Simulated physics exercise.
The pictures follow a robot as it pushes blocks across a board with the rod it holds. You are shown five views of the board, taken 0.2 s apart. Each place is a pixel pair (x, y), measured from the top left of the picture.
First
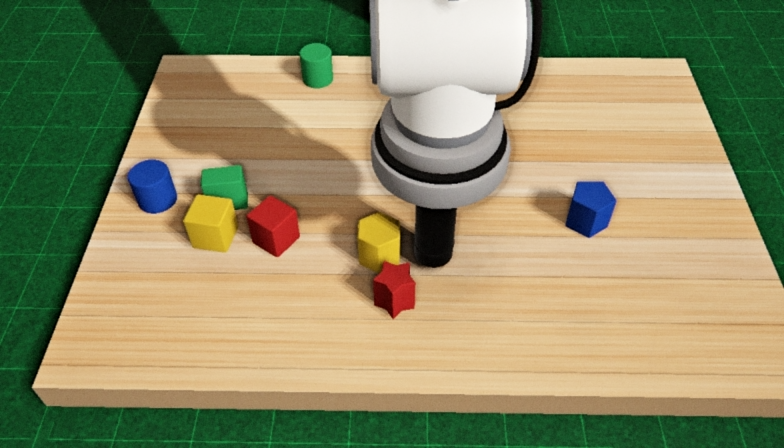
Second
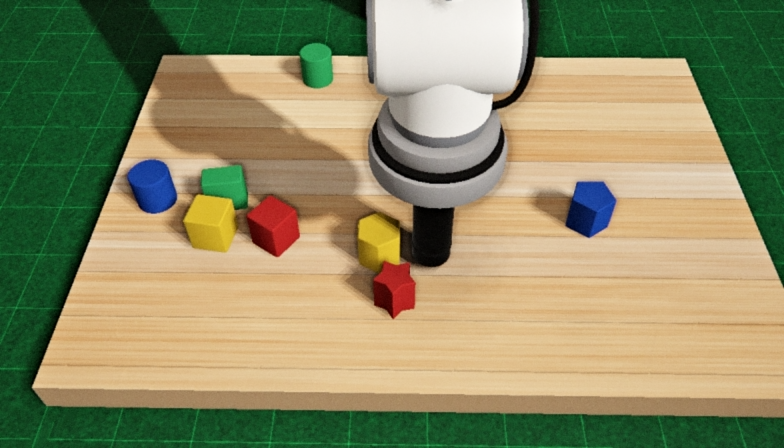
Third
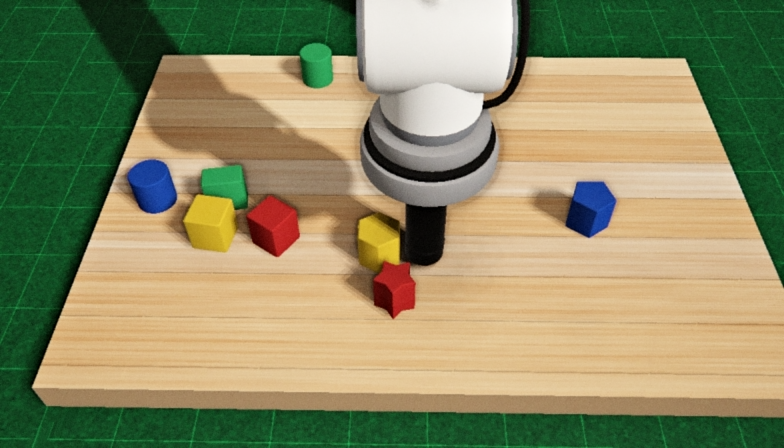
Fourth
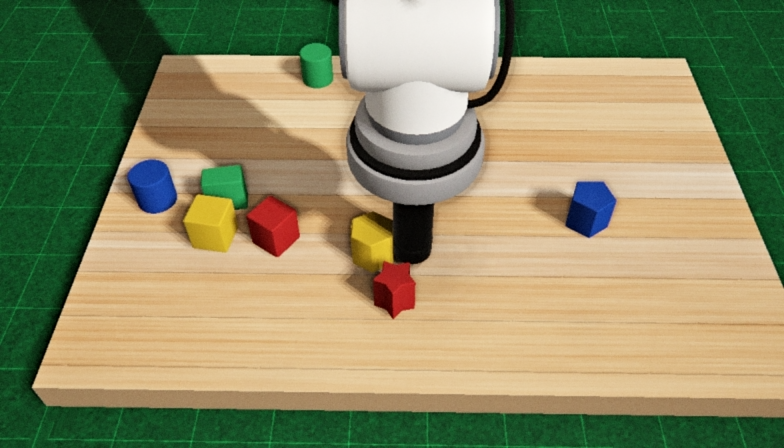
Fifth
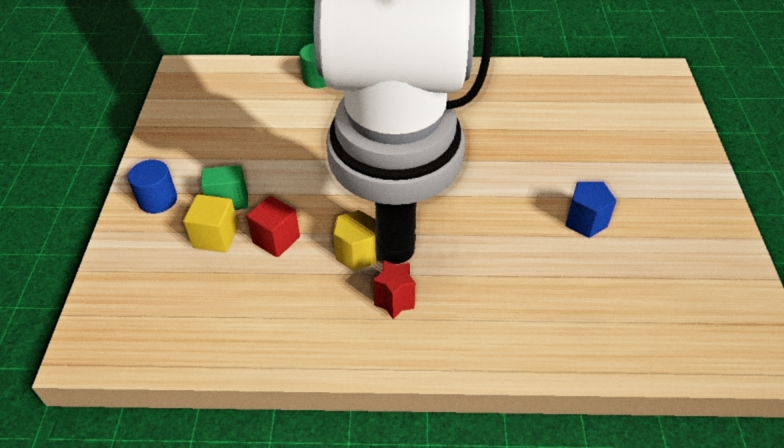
A robot arm moves left and pushes the yellow hexagonal block a short way left.
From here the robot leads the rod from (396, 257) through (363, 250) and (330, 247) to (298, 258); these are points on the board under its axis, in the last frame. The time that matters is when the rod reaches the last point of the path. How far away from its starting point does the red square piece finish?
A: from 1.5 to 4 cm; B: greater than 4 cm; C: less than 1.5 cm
The correct letter is B.
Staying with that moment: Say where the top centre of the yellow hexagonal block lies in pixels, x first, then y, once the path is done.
The middle of its top is at (257, 220).
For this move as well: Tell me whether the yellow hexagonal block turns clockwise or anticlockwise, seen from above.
Viewed from the top, it goes clockwise.
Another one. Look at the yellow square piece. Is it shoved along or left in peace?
That block is going to get moved.
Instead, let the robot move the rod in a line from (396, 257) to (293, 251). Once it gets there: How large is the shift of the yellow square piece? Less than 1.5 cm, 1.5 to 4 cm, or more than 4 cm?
The block winds up 1.5 to 4 cm from where it is now.
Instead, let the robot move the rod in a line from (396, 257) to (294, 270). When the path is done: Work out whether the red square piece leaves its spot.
From what I can tell, it won't keep its place.
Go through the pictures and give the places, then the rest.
In the first picture, tip of the rod (433, 254), middles of tops, yellow square piece (208, 209), red square piece (271, 212), yellow hexagonal block (379, 228), red star (395, 275).
In the second picture, rod (431, 253), nothing pushed.
In the third picture, rod (424, 252), nothing pushed.
In the fourth picture, rod (412, 250), yellow hexagonal block (372, 228).
In the fifth picture, rod (396, 250), yellow square piece (208, 209), red square piece (271, 212), yellow hexagonal block (356, 226), red star (395, 275).
The first path, step by step. One third of the way, rod (362, 242); yellow hexagonal block (320, 220).
Two thirds of the way, rod (327, 241); red square piece (250, 208), turned 20° anticlockwise; yellow hexagonal block (287, 214).
At the end, rod (297, 251); yellow square piece (186, 204), turned 15° clockwise; red square piece (224, 209); yellow hexagonal block (257, 220), turned 20° clockwise; red star unmoved.
